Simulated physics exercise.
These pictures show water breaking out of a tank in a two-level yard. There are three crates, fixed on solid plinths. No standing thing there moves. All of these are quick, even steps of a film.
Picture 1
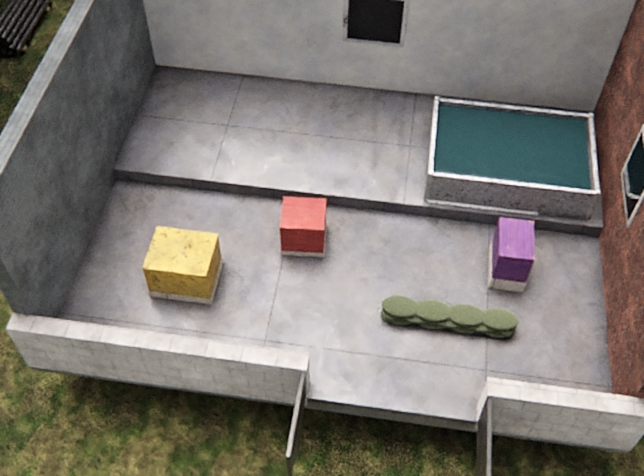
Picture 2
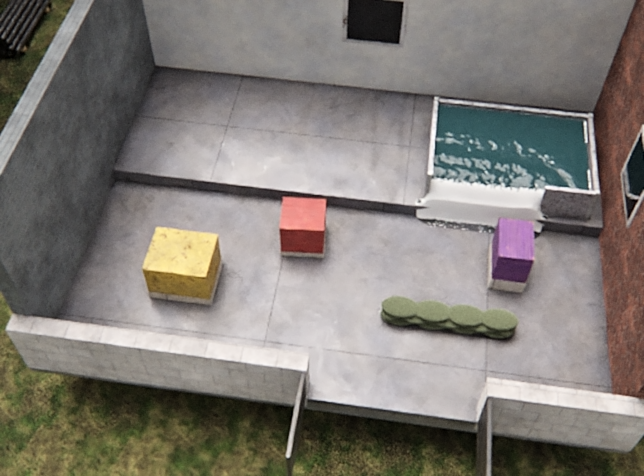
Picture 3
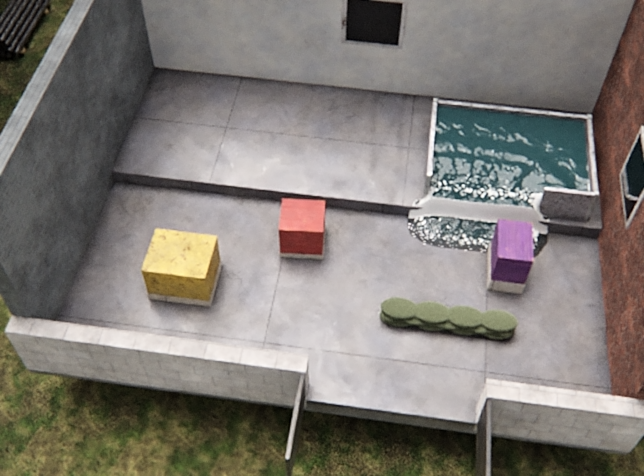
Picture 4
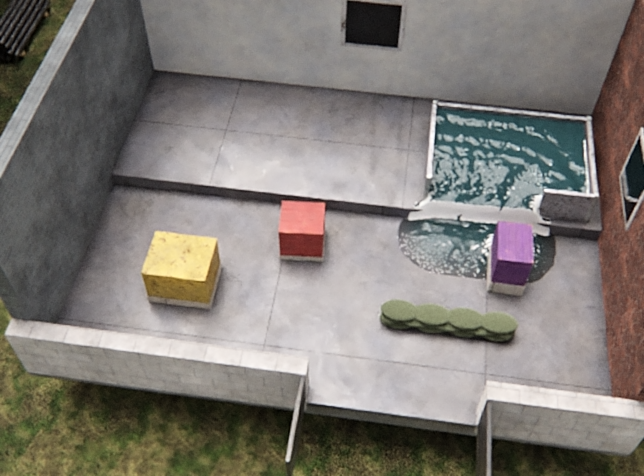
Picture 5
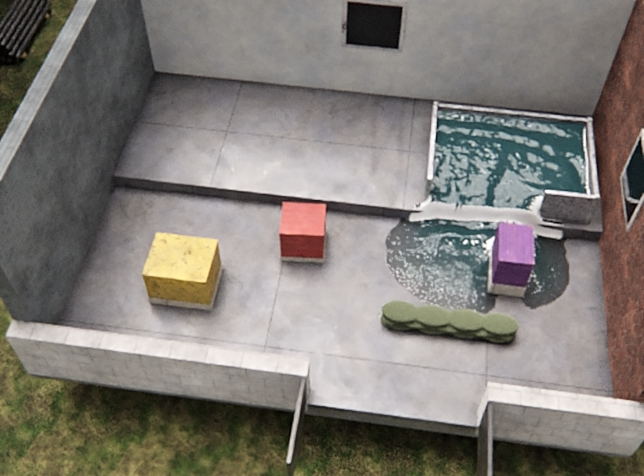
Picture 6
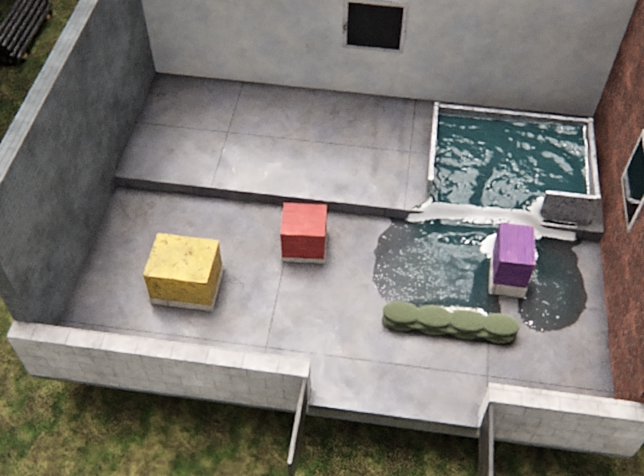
In a walled two-level yard, water broke out through the front of a raised tank, poured onto the lower level, and spread around the purple crate to the green hedge.
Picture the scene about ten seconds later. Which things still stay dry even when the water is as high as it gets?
Taking each one: The purple crate does not stay dry; the yellow crate does not stay dry; the red crate does not stay dry.
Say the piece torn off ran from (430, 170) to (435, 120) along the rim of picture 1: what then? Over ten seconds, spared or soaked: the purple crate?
Result - purple crate: Untouched.
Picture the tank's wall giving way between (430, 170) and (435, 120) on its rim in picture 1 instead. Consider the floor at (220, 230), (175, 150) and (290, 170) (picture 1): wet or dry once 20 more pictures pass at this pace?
Going through them in turn: Reached by the flood, then reached by the flood, then reached by the flood.
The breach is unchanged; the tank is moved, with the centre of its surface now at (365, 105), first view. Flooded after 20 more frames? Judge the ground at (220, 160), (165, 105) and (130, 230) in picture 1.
Untouched, untouched, submerged.
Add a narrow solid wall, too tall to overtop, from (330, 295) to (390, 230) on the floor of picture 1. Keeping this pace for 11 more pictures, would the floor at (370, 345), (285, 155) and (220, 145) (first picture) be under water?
Taking the three spots in order: Soaked, spared, spared.
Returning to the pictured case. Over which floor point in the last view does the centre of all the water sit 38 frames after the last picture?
Around (374, 281).
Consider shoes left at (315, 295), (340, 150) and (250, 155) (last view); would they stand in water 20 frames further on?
Status per point, in sequence: Waterlogged, then unwetted, then unwetted.
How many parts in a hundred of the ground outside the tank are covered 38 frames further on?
It should be close to 55 %.
A moment on, water covers 20 % of the floor; the purple crate water round its plinth, the yellow crate not reached, the red crate not reached.
Next, water covers 30 % of the floor; the purple crate water round its plinth, the yellow crate water round its plinth, the red crate water round its plinth.
Then, water covers 45 % of the floor; the purple crate water round its plinth, the yellow crate water round its plinth, the red crate water round its plinth.
Later, water covers 55 % of the floor; the purple crate water round its plinth, the yellow crate water round its plinth, the red crate water round its plinth.
In the end, water covers 60 % of the floor; the purple crate was topped, the yellow crate was topped, the red crate was topped.
